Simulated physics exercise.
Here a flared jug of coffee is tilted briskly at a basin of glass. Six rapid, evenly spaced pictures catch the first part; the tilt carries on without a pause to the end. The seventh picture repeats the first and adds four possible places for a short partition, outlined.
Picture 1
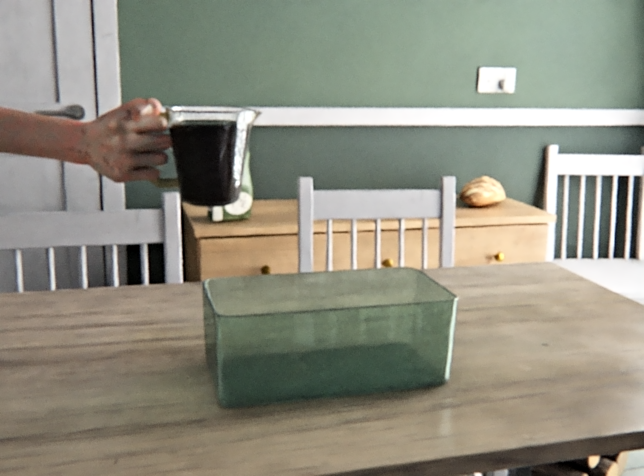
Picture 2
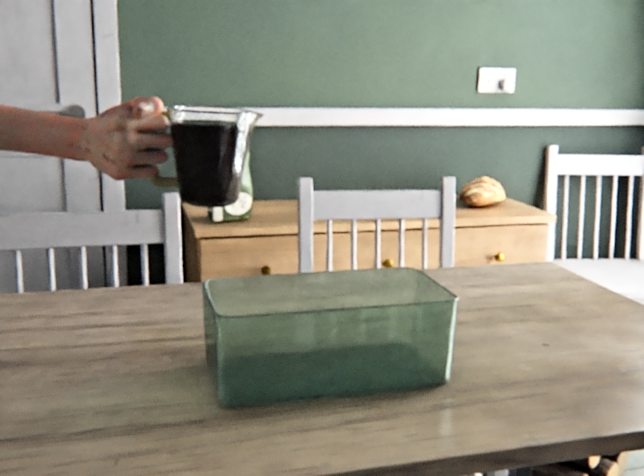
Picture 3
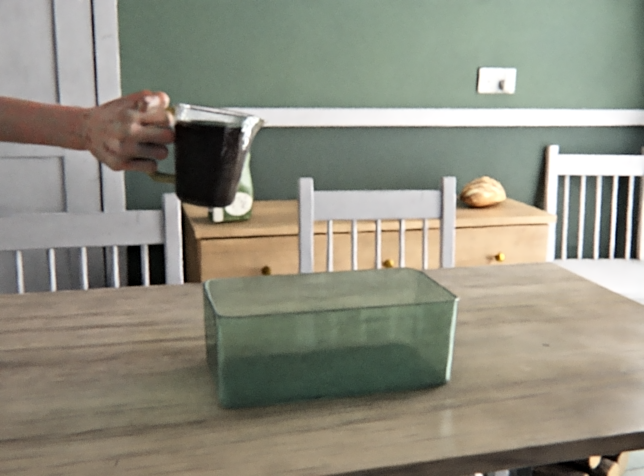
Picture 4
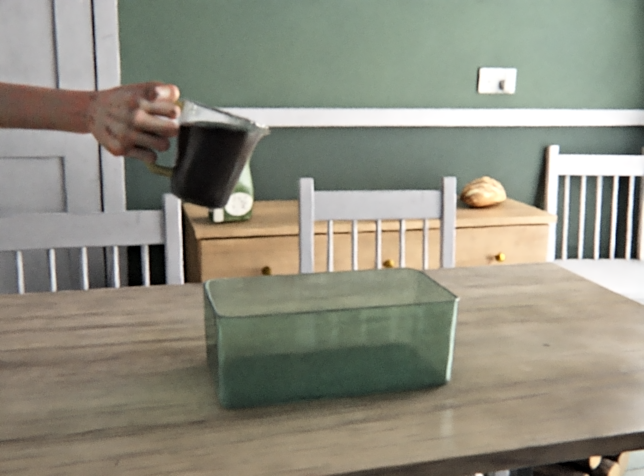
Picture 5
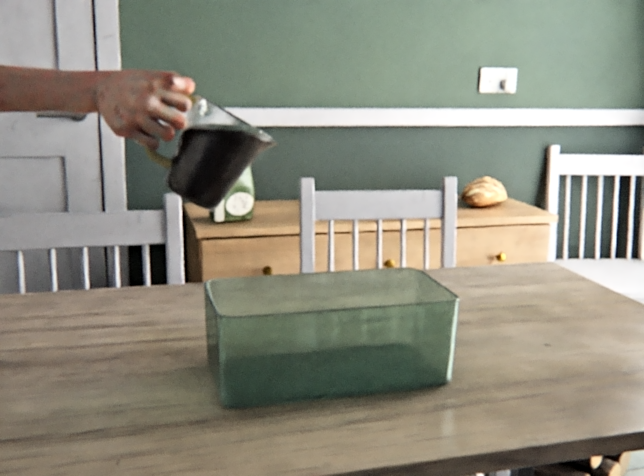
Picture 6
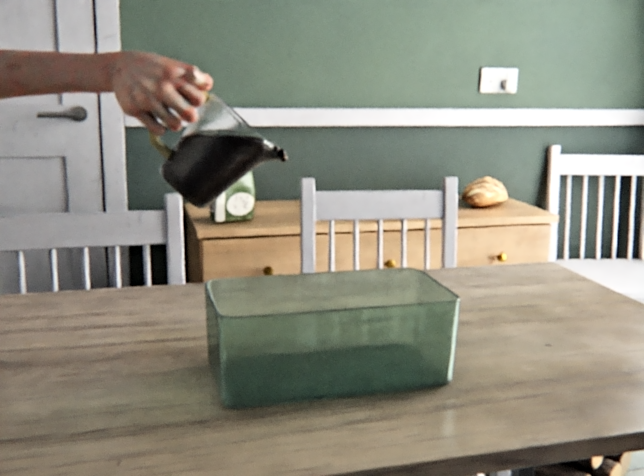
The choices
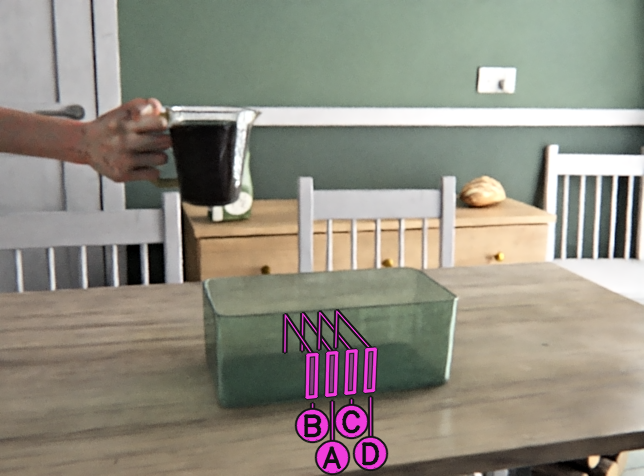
In a green-walled dining room, a hand tilting a glass jug of coffee rightward above a glass basin, liquid reaching the lip.
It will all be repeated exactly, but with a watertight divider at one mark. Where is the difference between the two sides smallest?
A beats the others.
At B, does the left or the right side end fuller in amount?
The right side.
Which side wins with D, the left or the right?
The left side.
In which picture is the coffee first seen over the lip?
Picture 6.
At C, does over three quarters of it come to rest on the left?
Yes, it does.
In magenta, A at (332, 401); B at (312, 403); C at (351, 399); D at (370, 397).
With A, about 53 % ends left of the wall and 45 % right of it.
With B, about 6 % ends left of the wall and 92 % right of it.
With C, about 89 % ends left of the wall and 6 % right of it; 5 % is lost outside.
With D, about 92 % ends left of the wall and 4 % right of it; 4 % is lost outside.
